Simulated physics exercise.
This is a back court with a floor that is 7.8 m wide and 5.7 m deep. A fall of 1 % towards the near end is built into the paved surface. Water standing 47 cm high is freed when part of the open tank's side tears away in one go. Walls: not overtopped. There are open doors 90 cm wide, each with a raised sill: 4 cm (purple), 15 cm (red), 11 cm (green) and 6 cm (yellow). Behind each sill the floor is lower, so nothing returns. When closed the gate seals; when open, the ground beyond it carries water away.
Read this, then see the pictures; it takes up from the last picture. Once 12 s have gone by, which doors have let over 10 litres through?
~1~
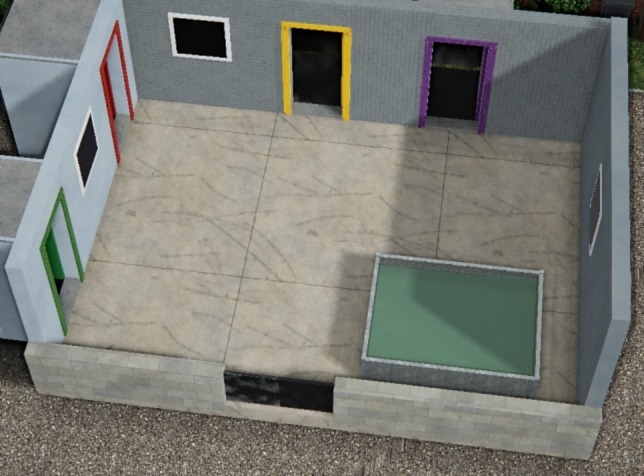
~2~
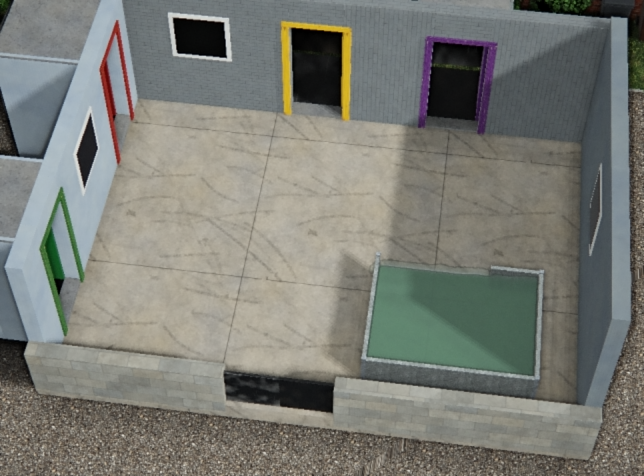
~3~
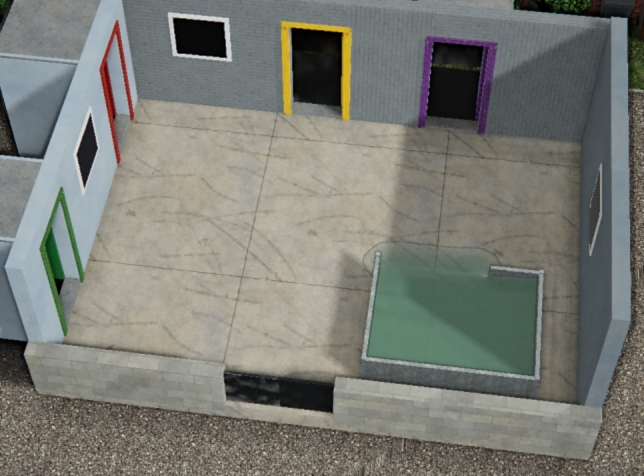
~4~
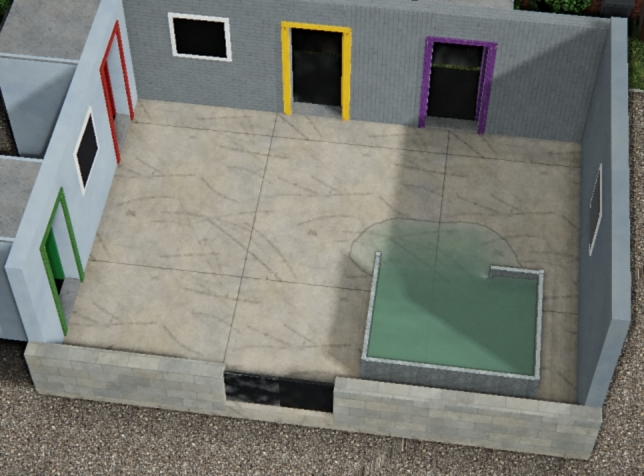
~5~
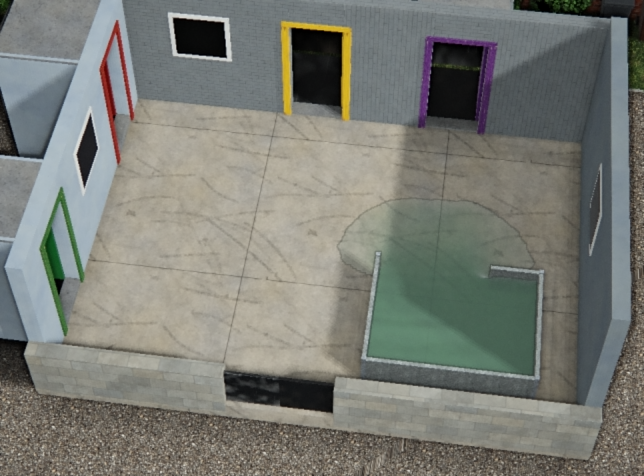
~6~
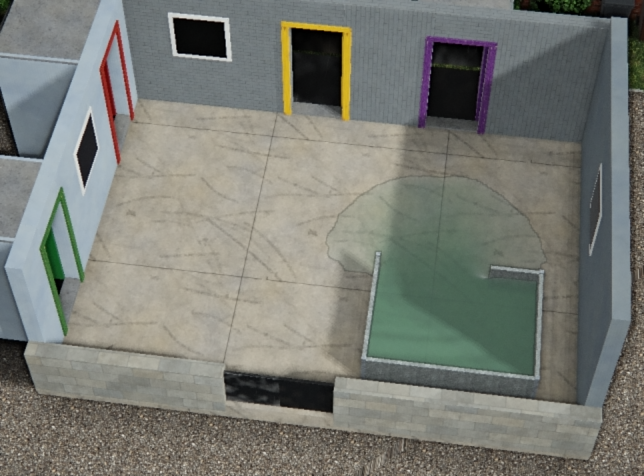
At the end, the purple door lets the inflow top the limit, the red door holds the inflow within the limit, the green door holds the inflow within the limit, the yellow door lets the inflow top the limit.
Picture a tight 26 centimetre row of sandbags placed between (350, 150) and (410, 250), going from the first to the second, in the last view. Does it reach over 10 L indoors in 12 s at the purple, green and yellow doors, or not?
Moved that way: Purple breaches it, green holds, yellow holds.
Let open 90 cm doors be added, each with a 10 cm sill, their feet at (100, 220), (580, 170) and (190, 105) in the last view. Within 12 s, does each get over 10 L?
Taking them in order, the first gets too little, the second enough and the third too little.
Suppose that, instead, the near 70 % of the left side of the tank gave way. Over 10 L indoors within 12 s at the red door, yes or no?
So for red: No.
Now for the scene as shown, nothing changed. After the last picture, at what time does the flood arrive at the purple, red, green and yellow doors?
The front reaches purple at 0.3 s, red at 3.0 s, green at 5.0 s, yellow at 1.3 s.
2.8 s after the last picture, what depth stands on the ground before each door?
Readings (cm): Purple = 16; red = 0; green = 0; yellow = 11.
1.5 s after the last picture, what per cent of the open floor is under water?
Wet share: Near 35 percent.
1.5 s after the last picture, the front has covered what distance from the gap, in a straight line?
Roughly 4.2 m.
Then, 0.7 s after the last picture water covers 25 % of the floor and is deepest (24 cm) near (407, 272); purple door 8 cm at the sill, 12 L in, red door not reached, green door not reached, yellow door not reached.
Then, 1.5 s after the last picture water covers 35 % of the floor and is deepest (22 cm) near (392, 134); purple door 16 cm at the sill, 85 L in, red door not reached, green door not reached, yellow door 11 cm at the sill, 0 L in.
Then, 2.8 s after the last picture water covers 45 % of the floor and is deepest (18 cm) near (529, 140); purple door 16 cm at the sill, 198 L in, red door not reached, green door not reached, yellow door 11 cm at the sill, 24 L in.
Then, 6.3 s after the last picture water covers 70 % of the floor and is deepest (12 cm) near (551, 429); purple door 7 cm at the sill, 284 L in, red door 8 cm at the sill, 0 L in, green door 3 cm at the sill, 0 L in, yellow door 5 cm at the sill, 36 L in.
Then, 11.3 s after the last picture water covers 95 % of the floor and is deepest (10 cm) near (55, 370); purple door 3 cm at the sill, 295 L in, red door 5 cm at the sill, 0 L in, green door 5 cm at the sill, 0 L in, yellow door 2 cm at the sill, 36 L in.
